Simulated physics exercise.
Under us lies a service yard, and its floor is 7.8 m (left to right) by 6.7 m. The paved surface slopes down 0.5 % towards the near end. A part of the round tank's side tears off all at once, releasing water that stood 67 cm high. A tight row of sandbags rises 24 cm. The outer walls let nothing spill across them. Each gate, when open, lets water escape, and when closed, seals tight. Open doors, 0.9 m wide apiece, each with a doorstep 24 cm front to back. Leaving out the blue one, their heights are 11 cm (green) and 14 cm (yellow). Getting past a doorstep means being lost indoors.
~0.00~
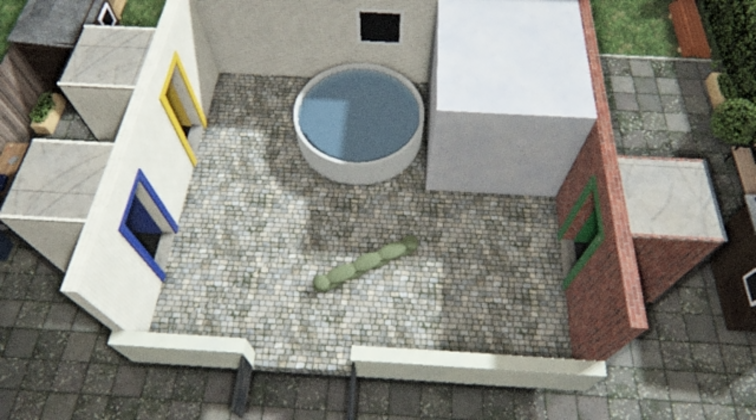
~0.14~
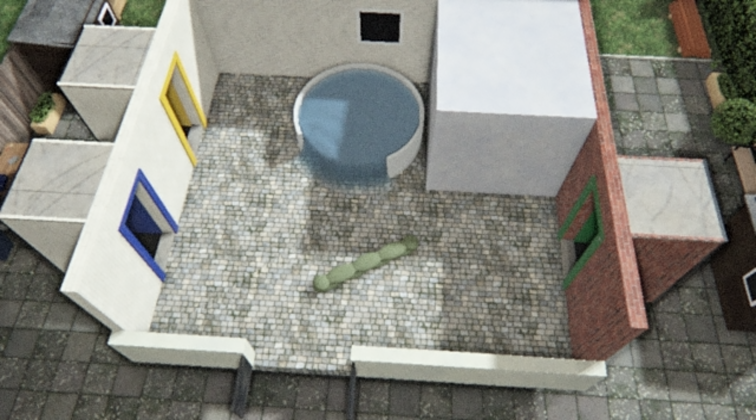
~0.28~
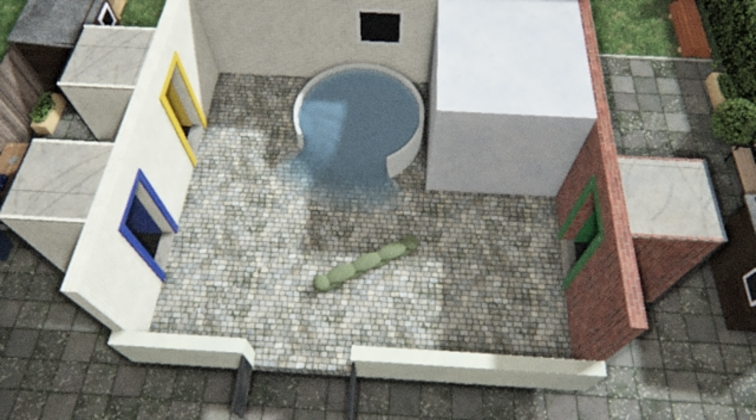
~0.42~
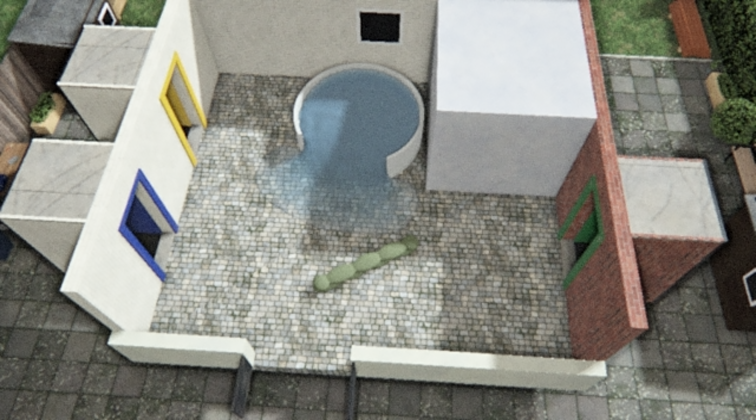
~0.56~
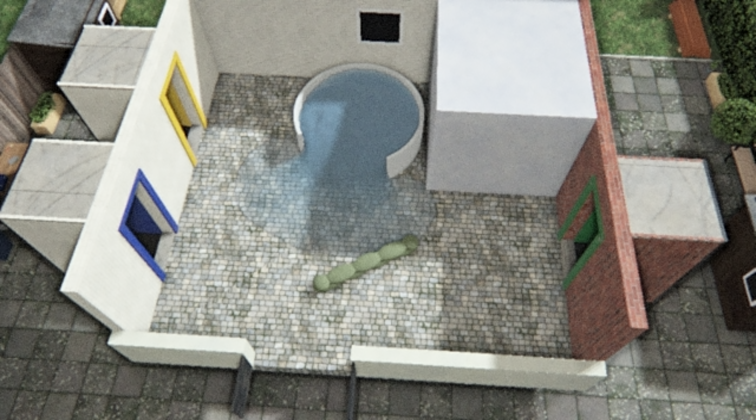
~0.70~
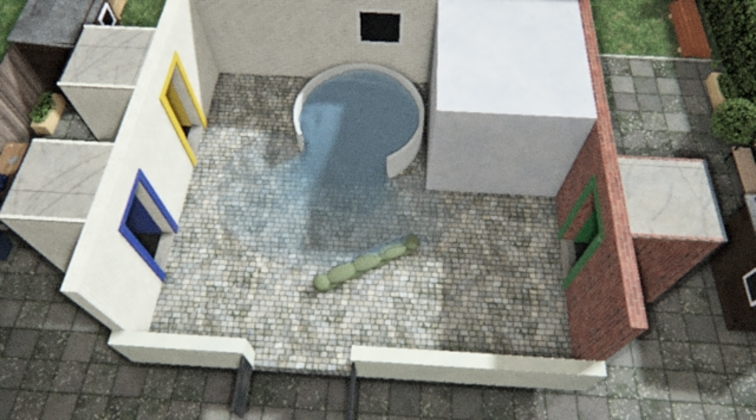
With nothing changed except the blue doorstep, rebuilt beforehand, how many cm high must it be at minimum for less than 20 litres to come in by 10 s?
At least 21 cm or so.
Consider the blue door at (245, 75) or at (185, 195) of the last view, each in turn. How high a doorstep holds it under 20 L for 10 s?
In turn: About 13.5 cm, about 9.0 cm.
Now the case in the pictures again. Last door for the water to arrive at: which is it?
It would be the green door.
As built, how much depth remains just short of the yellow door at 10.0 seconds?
Some 4.5 cm.
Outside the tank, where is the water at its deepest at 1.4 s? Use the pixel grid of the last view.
Near (351, 258).
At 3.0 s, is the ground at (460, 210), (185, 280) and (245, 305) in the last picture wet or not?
In turn: Wet, wet, wet.
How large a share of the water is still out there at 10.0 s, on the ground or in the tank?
Remaining share: Around 74 %.
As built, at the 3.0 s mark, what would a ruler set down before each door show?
Door by door in cm - green 6, yellow 2, blue 20.
After 1.4 s water covers 45 % of the floor, deepest (34 cm) near (351, 258); 12 cm at the blue door, 0 litres in over its 7 cm doorstep.
After 3.0 s water covers 65 % of the floor, deepest (46 cm) near (206, 339); 20 cm at the blue door, 42 litres in over its 7 cm doorstep.
After 10.0 s water covers 95 % of the floor, deepest (11 cm) near (213, 127); 8 cm at the blue door, 275 litres in over its 7 cm doorstep.
At the blue door as built, the water arrived by 1.2 s and peaked near 25 cm at 3.4 s.
Run again over the same 10 s with other heights there, 48 litres in over 17 cm, 13 litres over 23 cm. The limit of 20 litres is kept from about 21 cm up.
